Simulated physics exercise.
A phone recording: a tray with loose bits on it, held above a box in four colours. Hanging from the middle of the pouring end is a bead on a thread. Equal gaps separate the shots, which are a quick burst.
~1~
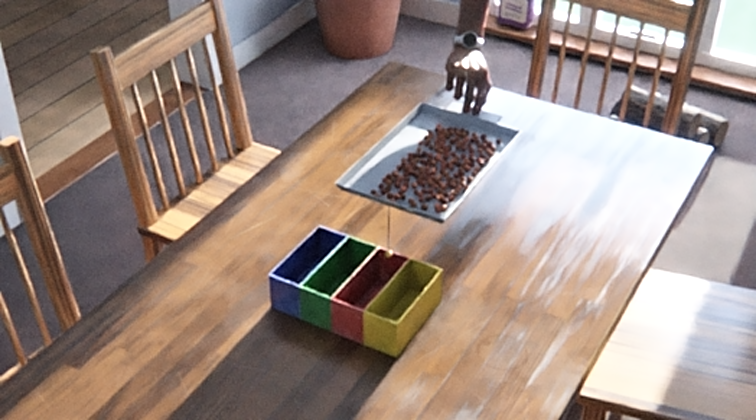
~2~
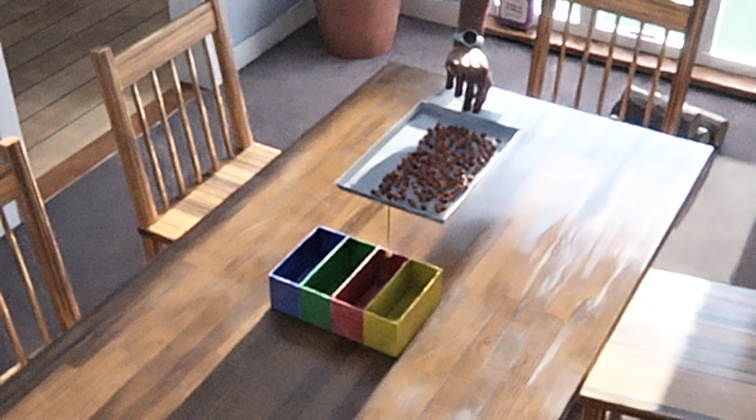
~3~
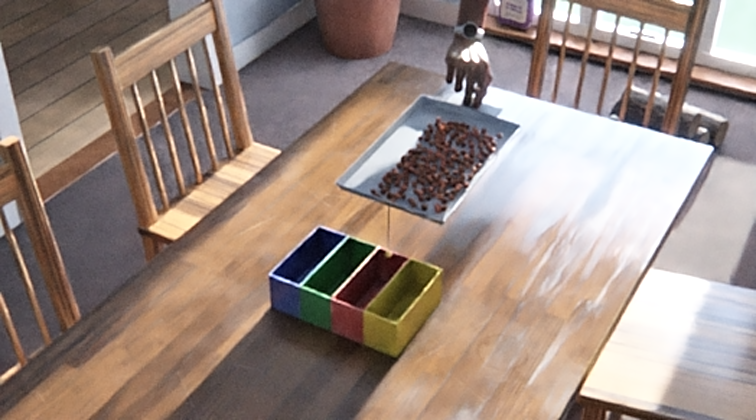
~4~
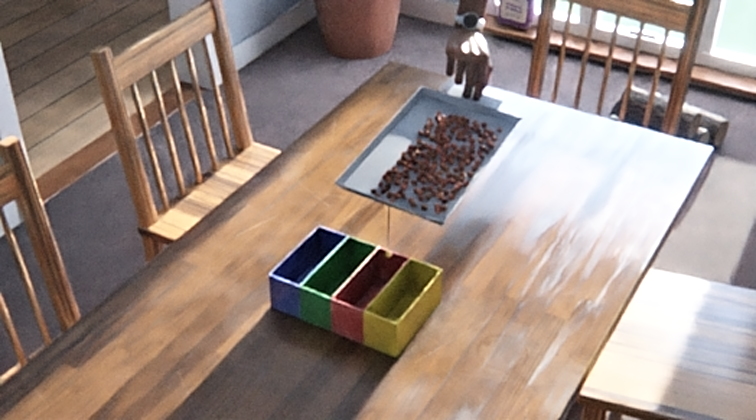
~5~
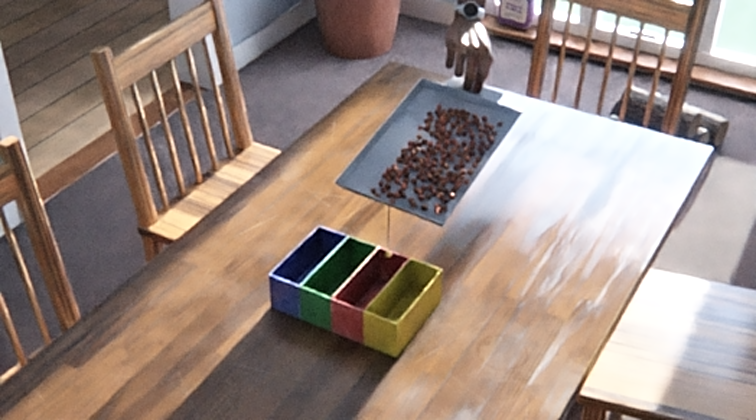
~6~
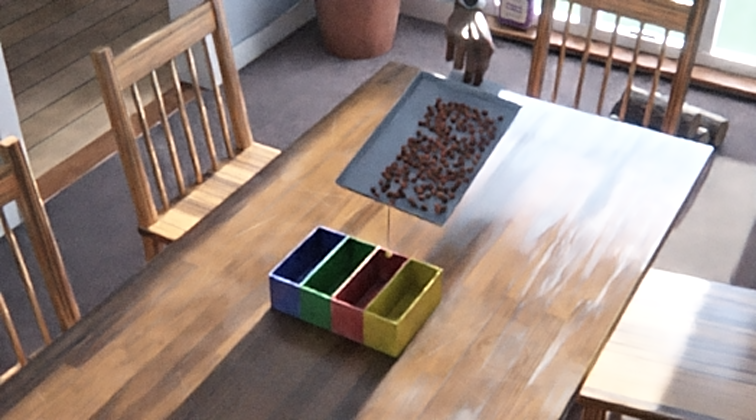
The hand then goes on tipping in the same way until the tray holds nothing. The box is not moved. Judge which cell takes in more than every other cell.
The yellow cell takes in the most.
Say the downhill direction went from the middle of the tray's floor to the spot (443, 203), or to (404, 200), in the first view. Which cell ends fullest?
Try 1 - that yellow cell / try 2 - yellow.
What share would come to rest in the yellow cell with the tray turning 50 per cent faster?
Roughly 40 percent.
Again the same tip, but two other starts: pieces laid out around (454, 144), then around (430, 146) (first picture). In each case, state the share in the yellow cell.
First about 40, then 40 per cent.
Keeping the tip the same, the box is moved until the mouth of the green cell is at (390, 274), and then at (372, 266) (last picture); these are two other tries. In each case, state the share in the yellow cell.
20 and 60 %.
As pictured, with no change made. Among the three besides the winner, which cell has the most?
That would be red, just behind the top one.
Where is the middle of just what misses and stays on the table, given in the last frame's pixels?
The middle lies near (451, 344).
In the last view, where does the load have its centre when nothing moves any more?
(420, 332).
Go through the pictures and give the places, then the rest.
In the first frame, corners of the pouring end near (340, 182) and (442, 216), level; middle of the load near (443, 167), clay pellets; bead on its thread near (388, 254); blue cell near (285, 293); green cell near (316, 305); red cell near (348, 318); yellow cell near (380, 331).
In the second frame, corners of the pouring end near (340, 182) and (442, 217), level; middle of the load near (443, 166).
In the third frame, corners of the pouring end near (340, 182) and (442, 218), tipped barely, lowest at the right corner; middle of the load near (443, 164).
In the fourth frame, corners of the pouring end near (340, 181) and (442, 219), tipped a little, lowest at the right corner; middle of the load near (443, 161).
In the fifth frame, corners of the pouring end near (339, 181) and (442, 220), tipped a little, lowest at the right corner; middle of the load near (443, 157).
In the sixth frame, corners of the pouring end near (339, 180) and (442, 221), tipped a little, lowest at the right corner; middle of the load near (443, 154); blue cell near (285, 293); green cell near (316, 305); red cell near (348, 318); yellow cell near (380, 331).
Shortly afterwards, tray tipped steeply; all but a few on the tray; only a few falling or outside the box.
Next, tray tipped right over; only a few on the tray; near a third in the yellow cell; a little in the red cell; near half falling or outside the box.
Some moments later, tray tipped past a quarter turn; near a third in the yellow cell; a little in the red cell; only a few in the blue cell; near half falling or outside the box.
In the end, tray tipped past a quarter turn; near a third in the yellow cell; a little in the red cell; only a few in the blue cell; none at all in the green cell; near half outside the box.
